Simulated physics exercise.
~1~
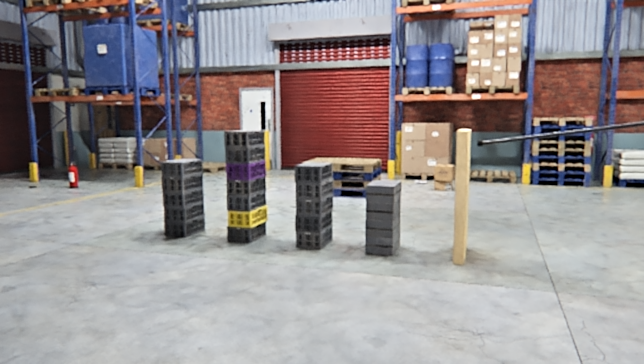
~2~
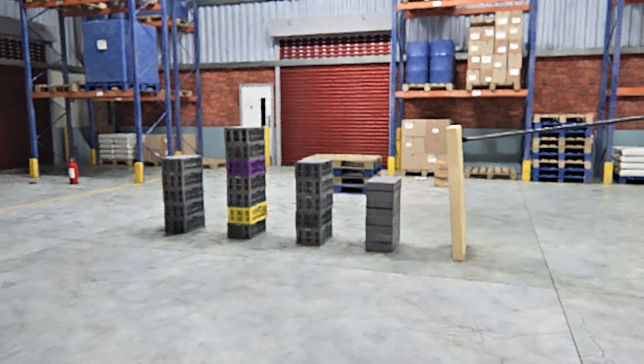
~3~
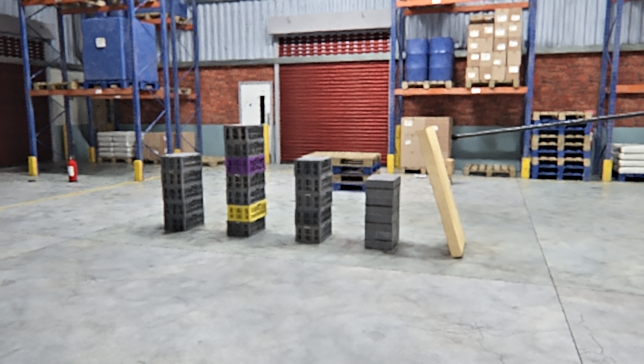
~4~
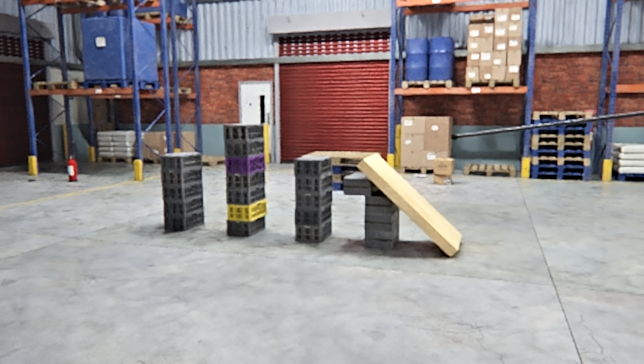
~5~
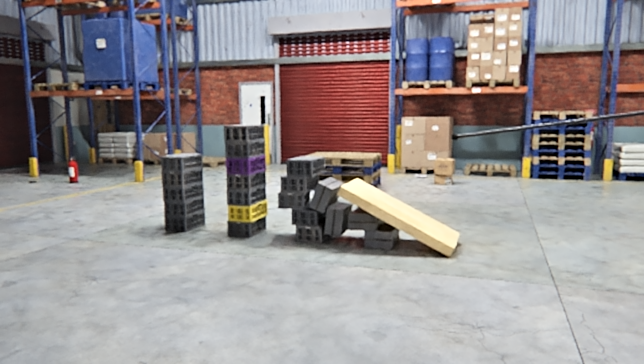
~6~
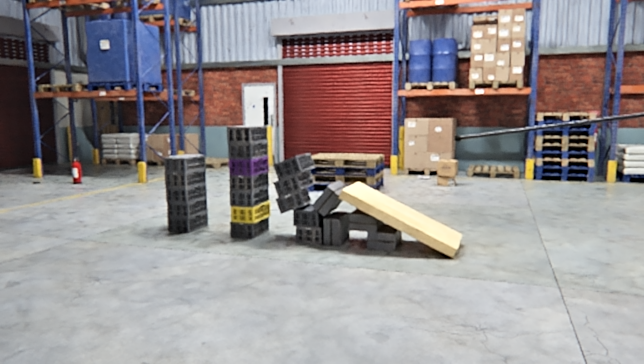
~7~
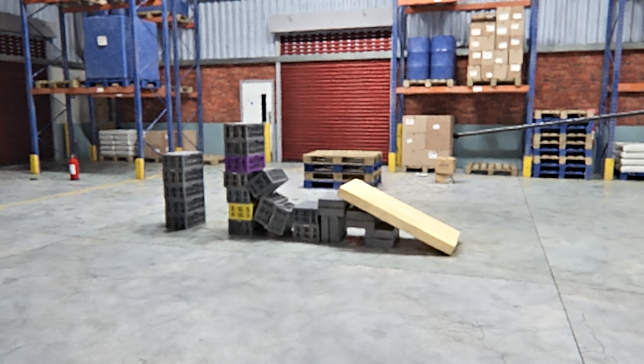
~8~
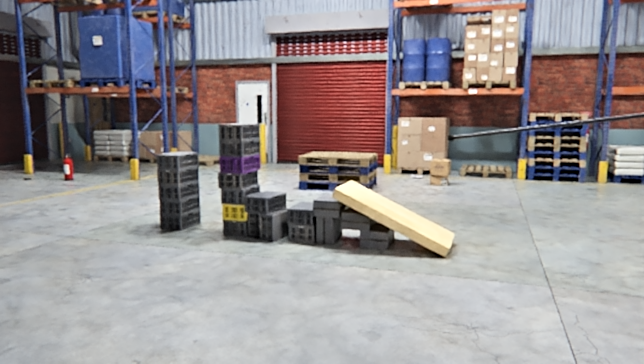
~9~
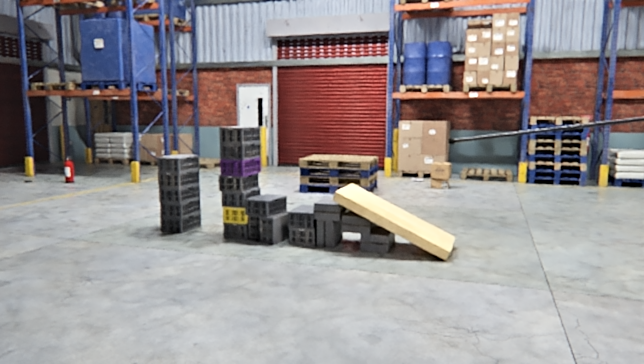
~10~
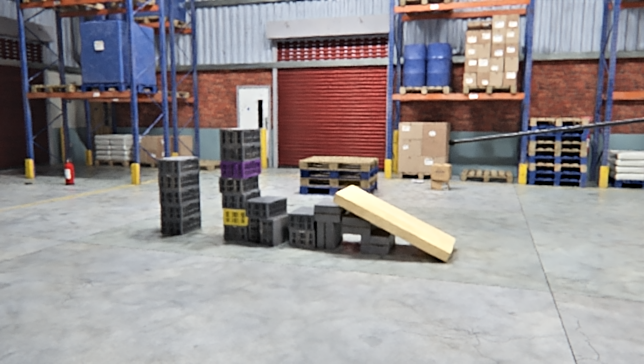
A long pole nudged an upright wooden board leftward onto a row of stacked crates in a warehouse, toppling the nearest stack into the next, whose upper crates tumbled against the stack with purple and yellow crates, which stayed standing beside the leftmost one.
